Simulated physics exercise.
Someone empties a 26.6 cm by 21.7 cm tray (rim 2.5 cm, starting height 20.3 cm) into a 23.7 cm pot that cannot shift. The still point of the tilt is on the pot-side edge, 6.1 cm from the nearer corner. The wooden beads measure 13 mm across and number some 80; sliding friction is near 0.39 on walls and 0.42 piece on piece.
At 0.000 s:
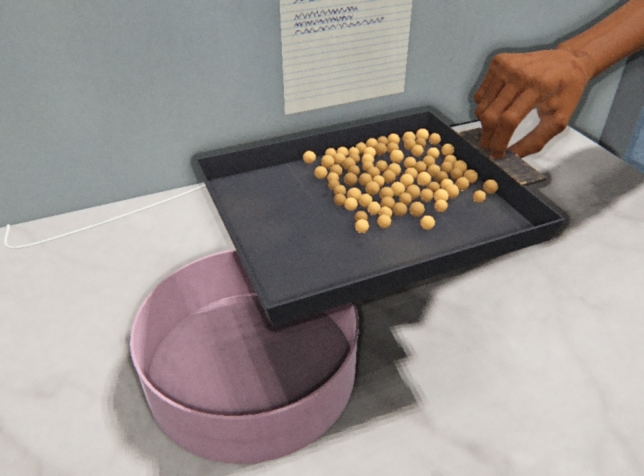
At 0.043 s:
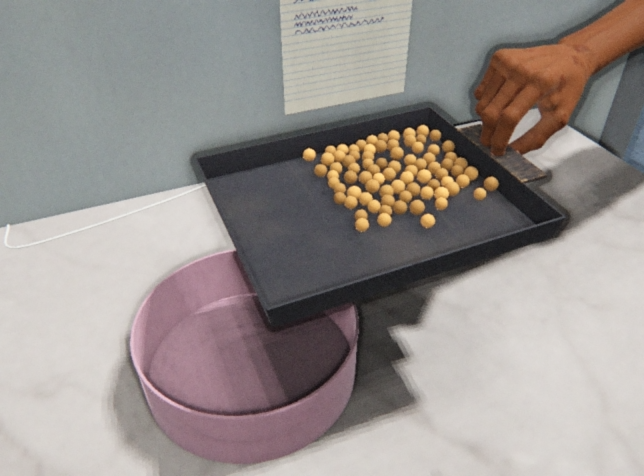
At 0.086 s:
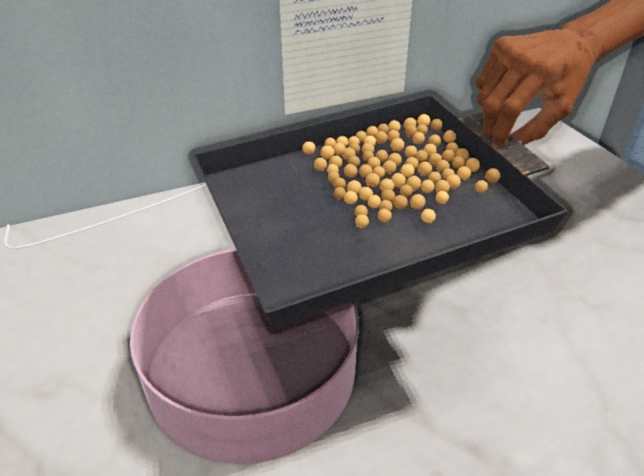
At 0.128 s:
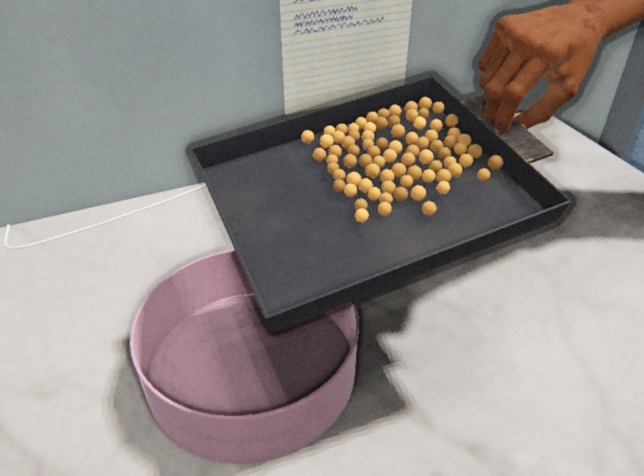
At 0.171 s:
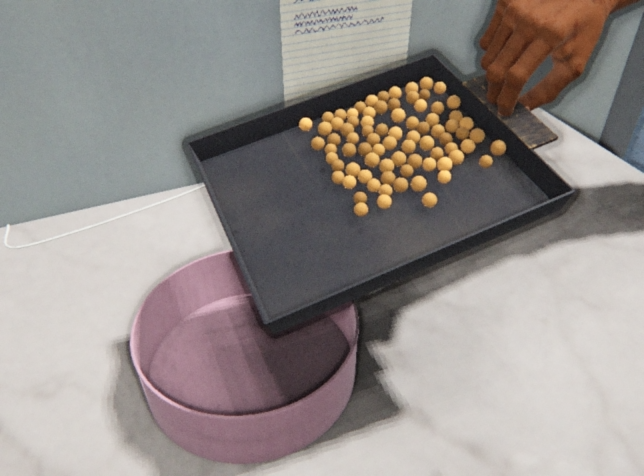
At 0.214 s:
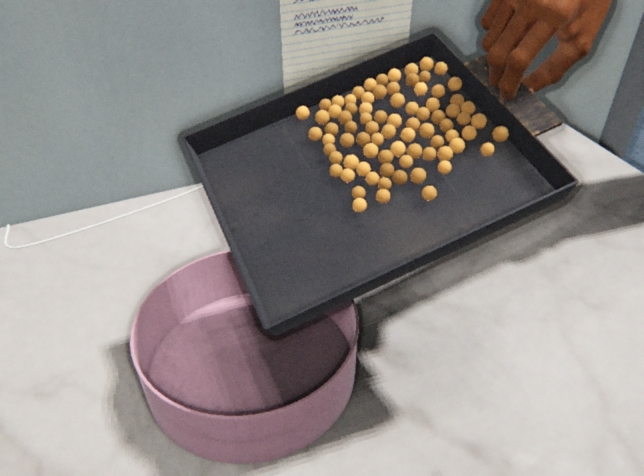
On a marble counter, a hand lifts the right side of a tray of beads.
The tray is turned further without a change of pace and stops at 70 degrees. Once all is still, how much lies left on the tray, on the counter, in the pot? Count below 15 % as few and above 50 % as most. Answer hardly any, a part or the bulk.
Tray: A part, counter: The bulk, pot: Hardly any.
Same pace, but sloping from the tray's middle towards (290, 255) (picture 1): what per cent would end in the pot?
Some 5 per cent.
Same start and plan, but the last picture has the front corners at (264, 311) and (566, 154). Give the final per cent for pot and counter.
Pot 15, counter 25.
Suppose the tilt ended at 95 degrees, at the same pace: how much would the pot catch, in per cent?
Then about 5 per cent.
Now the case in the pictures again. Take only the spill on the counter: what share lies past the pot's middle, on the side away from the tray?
Roughly 90 per cent.
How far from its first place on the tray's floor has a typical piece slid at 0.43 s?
Some 6 cm.
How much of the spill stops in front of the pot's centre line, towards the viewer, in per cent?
Some 100 per cent.
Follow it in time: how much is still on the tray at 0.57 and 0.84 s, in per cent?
About 100, 40.
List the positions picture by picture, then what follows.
Tray tilt 0 degrees, front corners at (271, 302) and (557, 217); middle of the pieces at (394, 170); pot at (246, 320), in the first picture.
Tray tilt 1 degrees, front corners at (271, 303) and (558, 215); middle of the pieces at (394, 168), in the second picture.
Tray tilt 4 degrees, front corners at (270, 306) and (560, 209), lowest corner left front; middle of the pieces at (395, 160), in the third picture.
Tray tilt 8 degrees, front corners at (270, 311) and (563, 200), lowest corner left front; middle of the pieces at (395, 148), in the fourth picture.
Tray tilt 14 degrees, front corners at (269, 316) and (567, 189), lowest corner left front; middle of the pieces at (395, 134), in the fifth picture.
Tray tilt 19 degrees, front corners at (268, 321) and (570, 180), lowest corner left front; middle of the pieces at (394, 121); pot at (246, 320). Its pace works out near 125 degrees a second, in the sixth picture.
Then, at 0.43 s, tilt 46 degrees; the tray holds 100 %, the pot 0 %.
After 0.57 s, tilt 63 degrees; the tray holds 100 %, the pot 0 %.
Then, at 0.84 s, tilt 70 degrees; the tray holds 40 %, the pot 0 %.
At rest (2.3 s), tray 35 %, counter 65 %, pot 0 %.
